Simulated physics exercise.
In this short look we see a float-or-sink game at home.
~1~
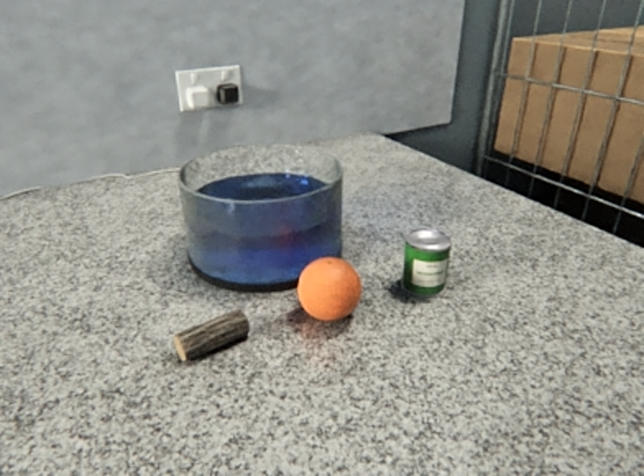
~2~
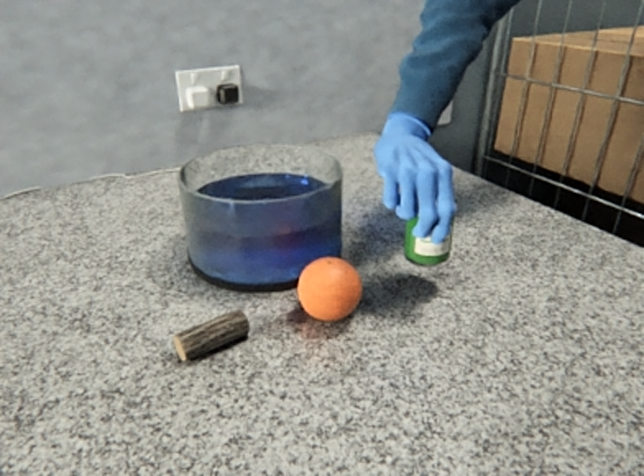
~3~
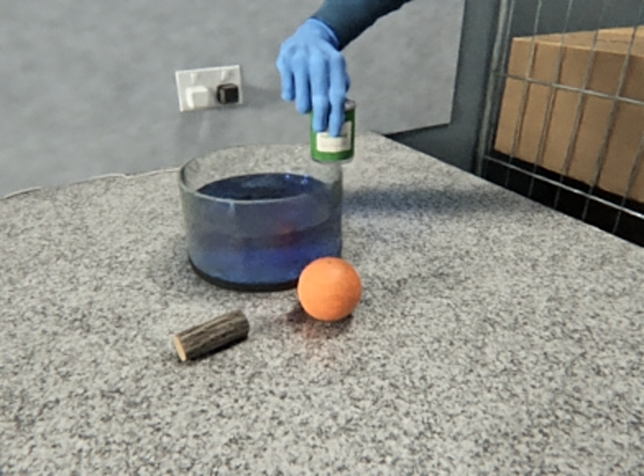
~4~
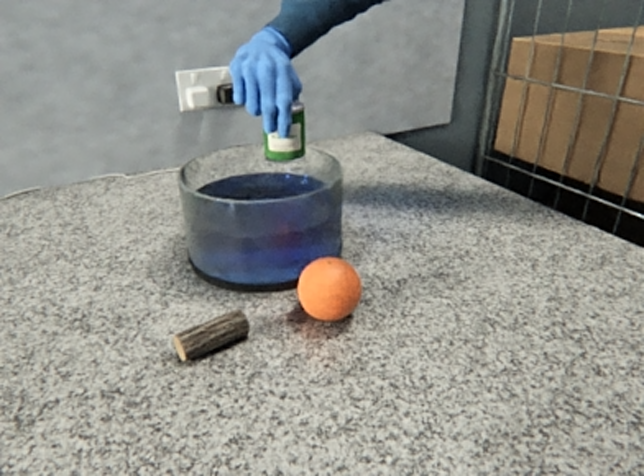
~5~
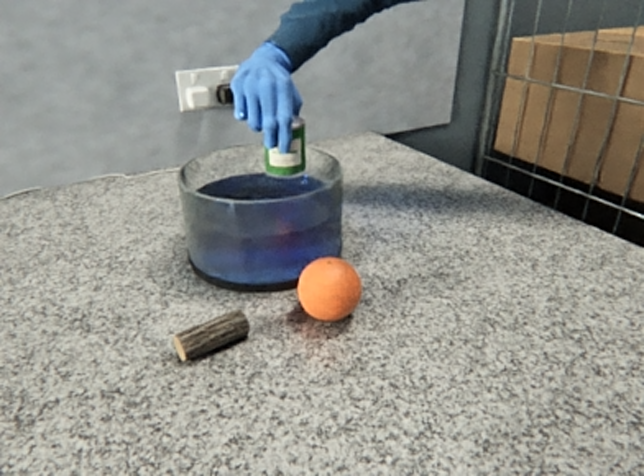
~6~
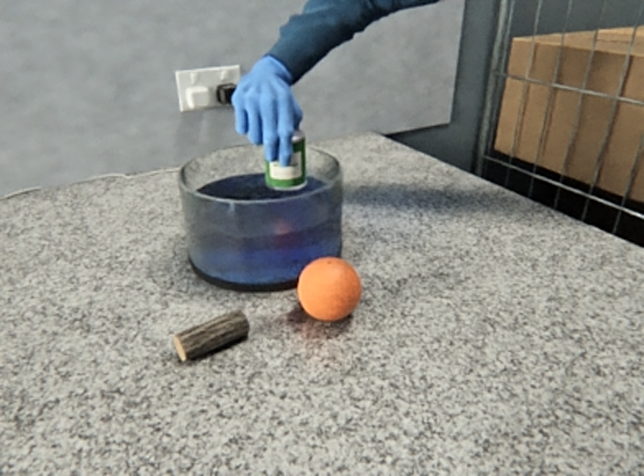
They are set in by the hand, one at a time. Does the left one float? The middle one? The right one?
Taking them in turn, the left one keeps afloat, the middle one keeps afloat and the right one goes under.
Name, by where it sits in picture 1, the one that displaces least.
I'd pick the piece on the far left.
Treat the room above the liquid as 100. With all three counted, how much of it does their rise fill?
About 24 %.
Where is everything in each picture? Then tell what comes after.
The row from the left; piece of branch (213, 334); orange (330, 289); tin of food (426, 262), in the first picture.
A hand picks up the tin of food; tin of food (429, 231); orange (330, 289), in the second picture.
It is carried over; tin of food (333, 131); piece of branch (213, 334), in the third picture.
It is above the big bowl; tin of food (284, 131); orange (330, 289), in the fourth picture.
It comes down; tin of food (285, 147); piece of branch (213, 334), in the fifth picture.
It is just over the surface; piece of branch (213, 334); orange (330, 289); tin of food (286, 159), in the sixth picture.
Shortly, the tin of food ends at the bottom.
Then, the orange bobs at the top.
At the finish, the piece of branch bobs at the top; afloat, piece of branch and orange.
